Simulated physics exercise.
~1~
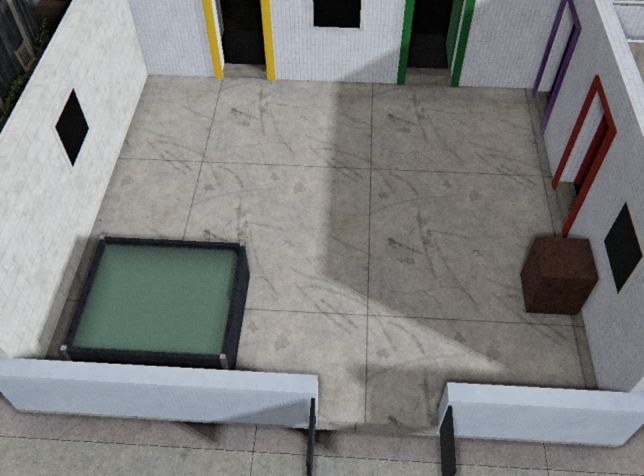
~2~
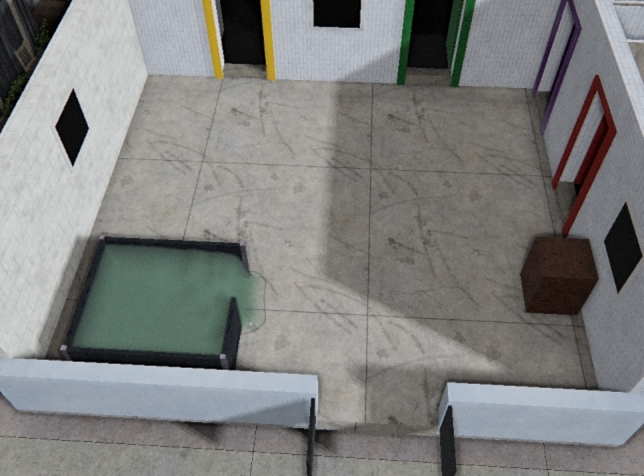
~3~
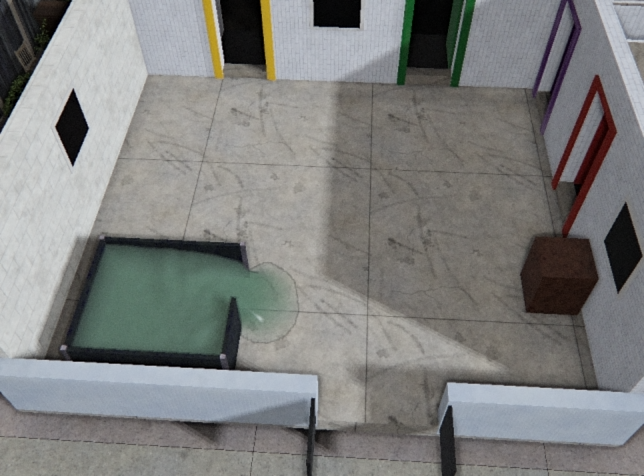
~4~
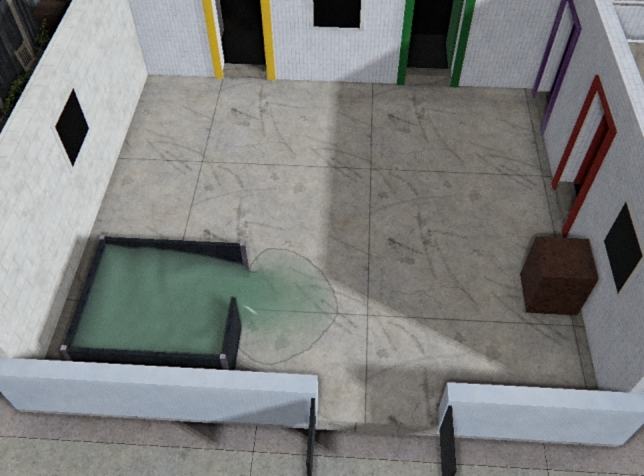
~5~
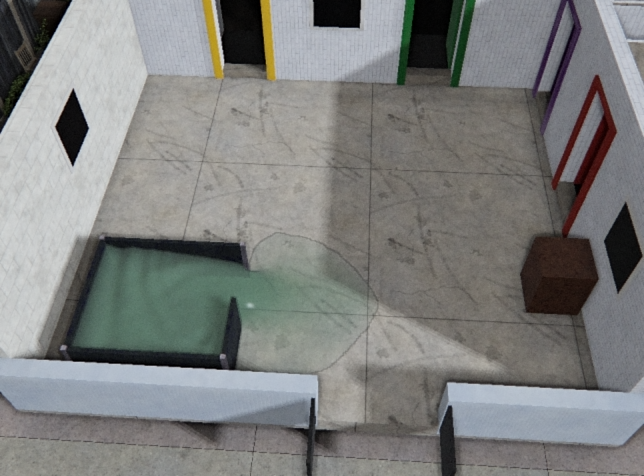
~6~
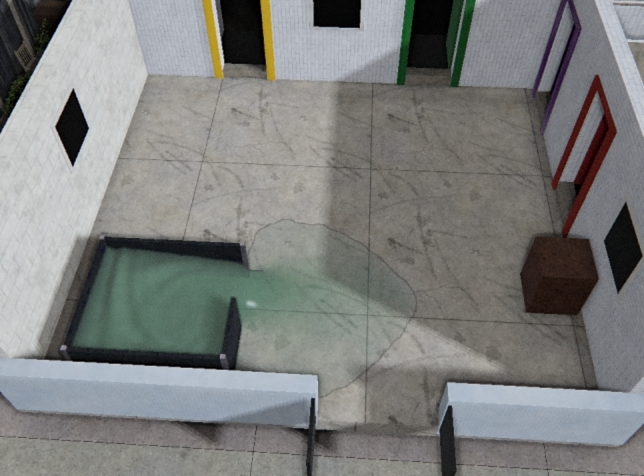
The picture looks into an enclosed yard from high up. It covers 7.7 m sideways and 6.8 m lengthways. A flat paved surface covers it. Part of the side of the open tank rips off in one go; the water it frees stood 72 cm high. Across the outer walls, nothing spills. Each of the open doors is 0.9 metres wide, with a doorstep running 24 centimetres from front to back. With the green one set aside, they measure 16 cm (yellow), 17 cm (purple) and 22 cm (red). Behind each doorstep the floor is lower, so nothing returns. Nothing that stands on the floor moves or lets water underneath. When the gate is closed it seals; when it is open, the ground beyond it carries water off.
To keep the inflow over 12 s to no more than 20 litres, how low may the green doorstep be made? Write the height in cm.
No lower than about 6 cm.
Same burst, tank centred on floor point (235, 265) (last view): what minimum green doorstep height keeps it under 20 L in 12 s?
At least some 6.0 centimetres tall.
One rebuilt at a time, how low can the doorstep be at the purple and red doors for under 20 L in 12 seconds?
Close to 9.0 cm (purple) and close to 12.5 cm (red).
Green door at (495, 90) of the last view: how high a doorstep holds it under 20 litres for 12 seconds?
12.0 cm.
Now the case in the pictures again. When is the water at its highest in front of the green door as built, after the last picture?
Approximately 10.0 s.
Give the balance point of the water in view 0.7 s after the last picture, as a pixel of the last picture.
My guess is close to (230, 314).
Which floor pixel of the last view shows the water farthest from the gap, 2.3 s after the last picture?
Around (534, 123).
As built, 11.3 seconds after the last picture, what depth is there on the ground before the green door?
A ruler would read roughly 7.5 cm.
Then, 0.7 s after the last picture water covers 30 % of the floor, deepest (34 cm) near (259, 297); it has not reached the green door.
Then, 2.3 s after the last picture water covers 50 % of the floor, deepest (28 cm) near (582, 417); it has not reached the green door.
Then, 11.3 s after the last picture water covers 85 % of the floor, deepest (8 cm) near (139, 102); 8 cm at the green door, 0 litres in over its 22 cm doorstep.
At the green door as built, the water peaked near 9 cm, 10.1 s after the last picture.
With a doorstep of 5.5 cm, 28 litres would have come in within the 12 s; with 7 cm, 9 litres. So under 20 litres takes about 6 cm.
